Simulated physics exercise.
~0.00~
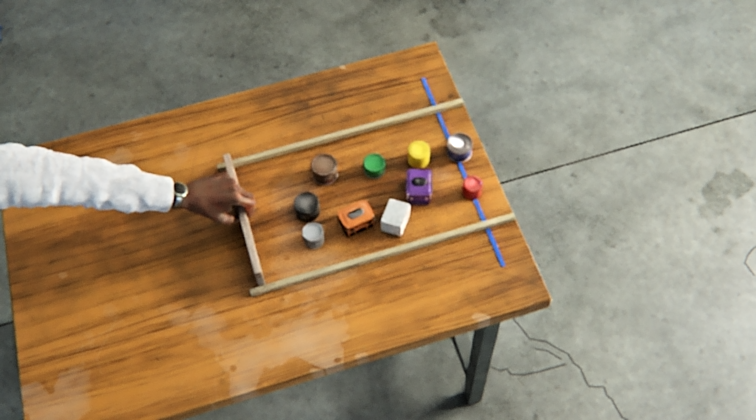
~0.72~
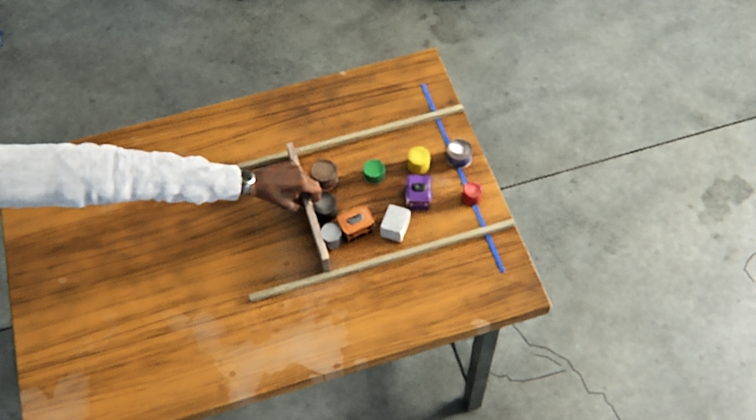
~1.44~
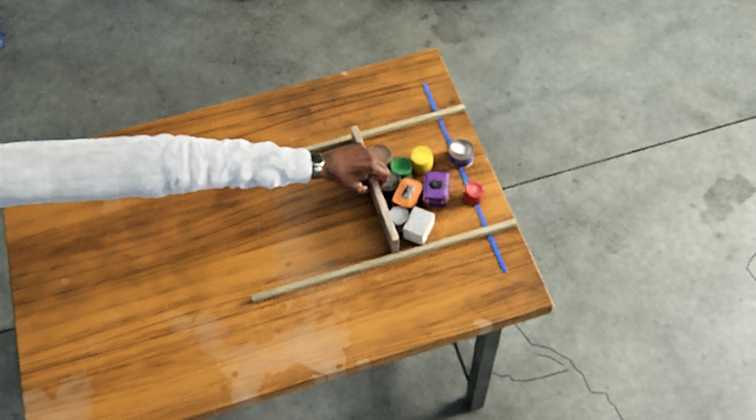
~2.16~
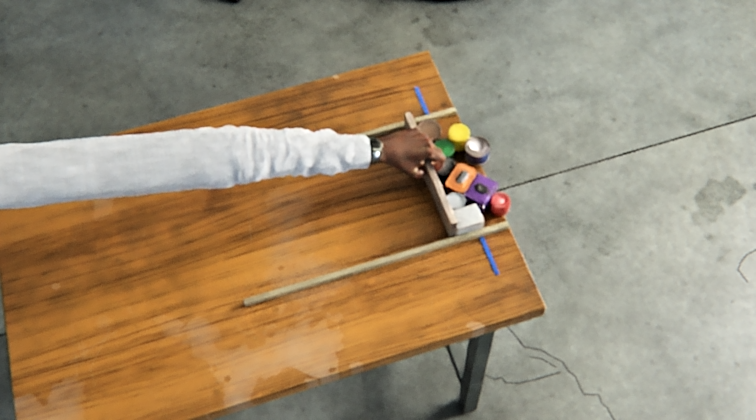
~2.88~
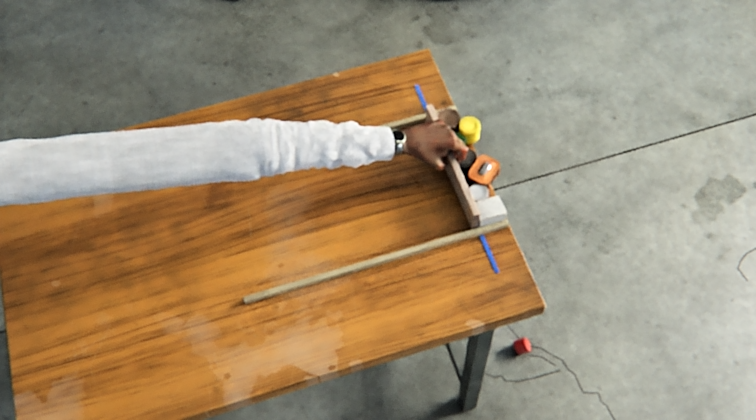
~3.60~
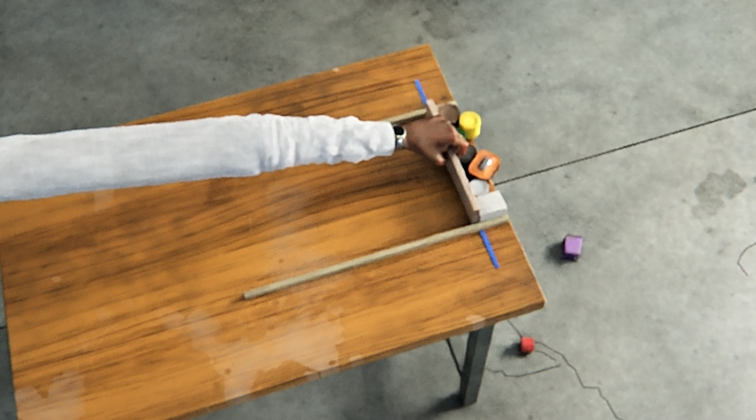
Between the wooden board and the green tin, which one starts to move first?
The wooden board starts to move first. It is already sliding right while the green tin stays in place, and the tin only shifts later as the board pushes the objects together.
To begin with, a hand holds a wooden board upright between two wooden rails on a table, with small tins, lids and cases scattered between it and a strip of blue tape. The hand slides the board right, and it reaches the nearest pots while the green tin stays put. As the board continues, the objects bunch together and are shoved over the tape to the table's edge. The red lid drops to the floor, and the bluish-grey tin goes over the edge out of sight. Finally the board rests near the tape, the purple case also lies on the floor, and the yellow, orange and white items remain at the edge.
